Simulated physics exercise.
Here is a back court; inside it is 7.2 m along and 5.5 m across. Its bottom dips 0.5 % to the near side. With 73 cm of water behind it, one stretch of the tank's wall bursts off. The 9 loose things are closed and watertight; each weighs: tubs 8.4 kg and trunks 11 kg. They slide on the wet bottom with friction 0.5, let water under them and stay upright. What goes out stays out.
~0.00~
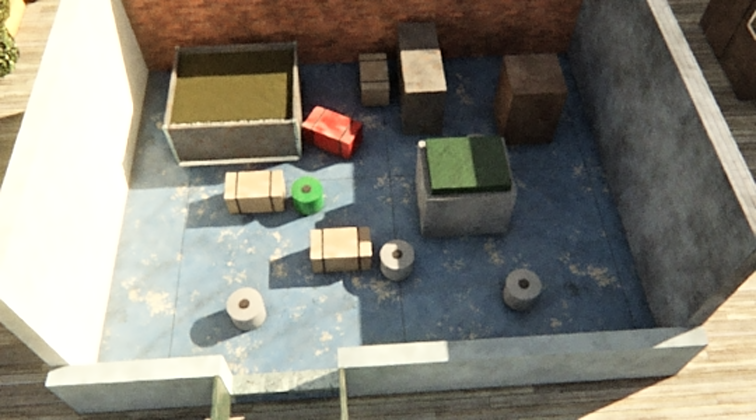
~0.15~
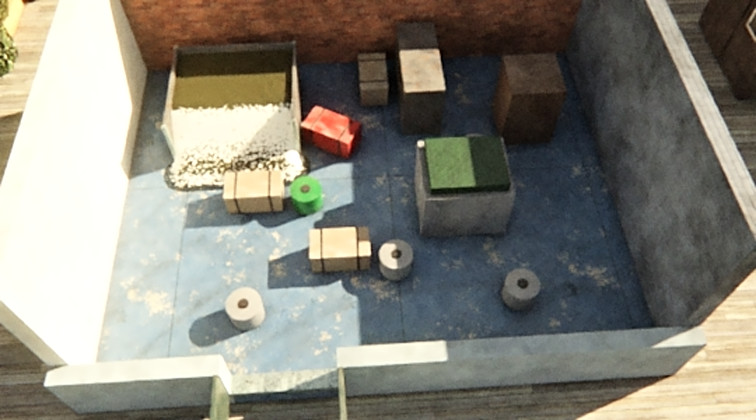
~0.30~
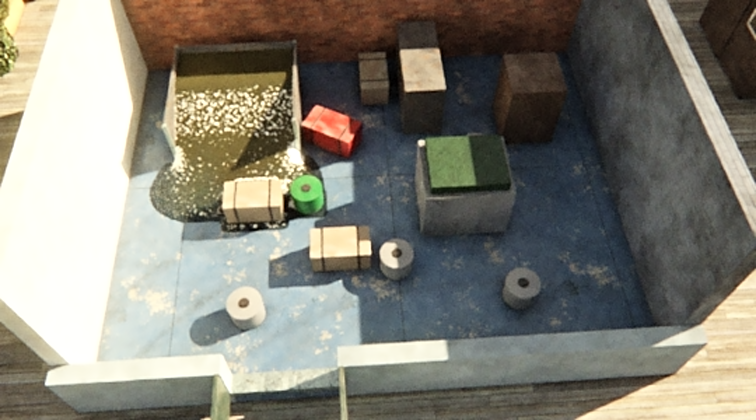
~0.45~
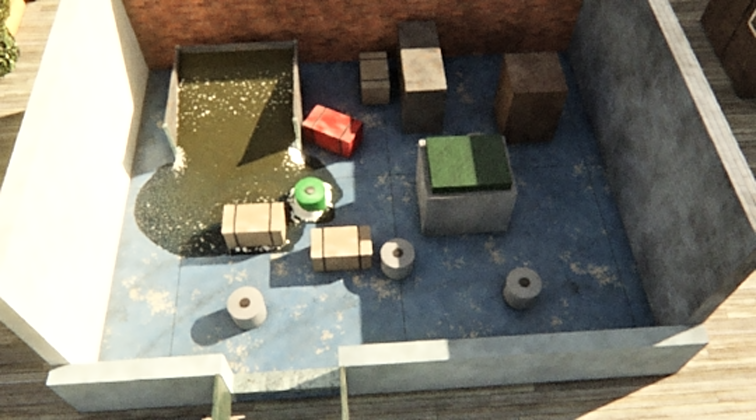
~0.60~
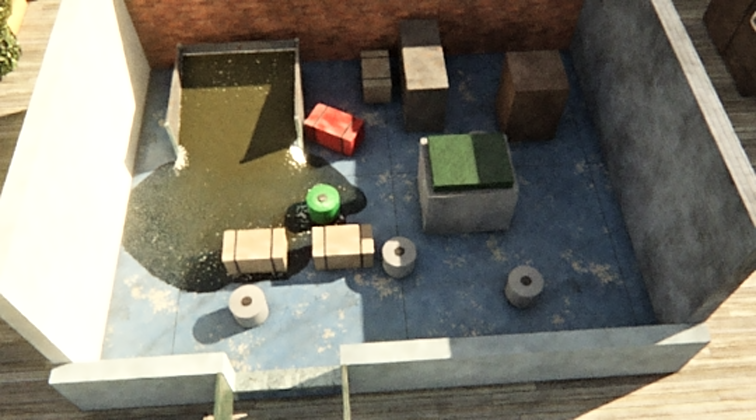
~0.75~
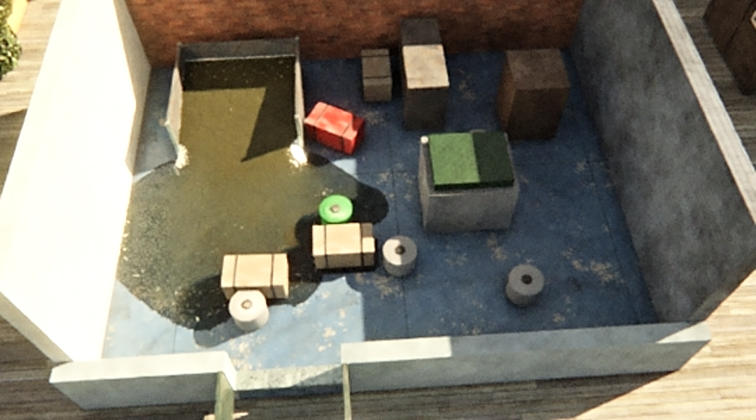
The video shows a walled court where the near side of a tank gives way and murky water spreads across the floor, pushing a tan trunk toward the near side, then carrying a green tub nearer and rightward.
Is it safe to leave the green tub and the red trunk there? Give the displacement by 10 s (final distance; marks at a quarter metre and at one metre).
The green tub travels far; the red trunk stays put.
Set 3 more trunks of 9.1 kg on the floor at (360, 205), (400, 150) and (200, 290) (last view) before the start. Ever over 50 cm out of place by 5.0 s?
In that order: Over, short of it, more.
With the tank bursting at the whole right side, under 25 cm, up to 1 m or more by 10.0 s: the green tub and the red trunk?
Then the green tub moves a short way, the red trunk ends far away.
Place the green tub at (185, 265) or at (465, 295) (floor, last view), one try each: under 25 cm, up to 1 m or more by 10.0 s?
In that order: It travels far; it ends far away.
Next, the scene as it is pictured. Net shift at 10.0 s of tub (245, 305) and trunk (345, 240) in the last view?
In turn: Gone out, 400 cm.
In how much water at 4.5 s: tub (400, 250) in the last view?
Roughly 5 cm.
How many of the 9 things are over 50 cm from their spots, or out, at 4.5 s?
6 of them.
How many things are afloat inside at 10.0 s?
At that moment 5.
After 2.0 s the green tub is near (430, 245), 2.0 m from its start, afloat; the red trunk is near (335, 120), 0.0 m from its start, aground; 2 of 9 are out; 2 afloat.
After 4.5 s the green tub is near (479, 239), 2.5 m from its start, afloat; the red trunk is near (335, 120), 0.0 m from its start, aground; 2 of 9 are out; 2 afloat.
After 7.0 s the green tub is near (565, 220), 3.6 m from its start, aground; the red trunk is near (335, 120), 0.0 m from its start, aground; 2 of 9 are out; 2 afloat.
After 10.0 s the green tub is near (536, 188), 3.2 m from its start, afloat; the red trunk is near (335, 120), 0.0 m from its start, aground; 2 of 9 are out; 5 afloat.
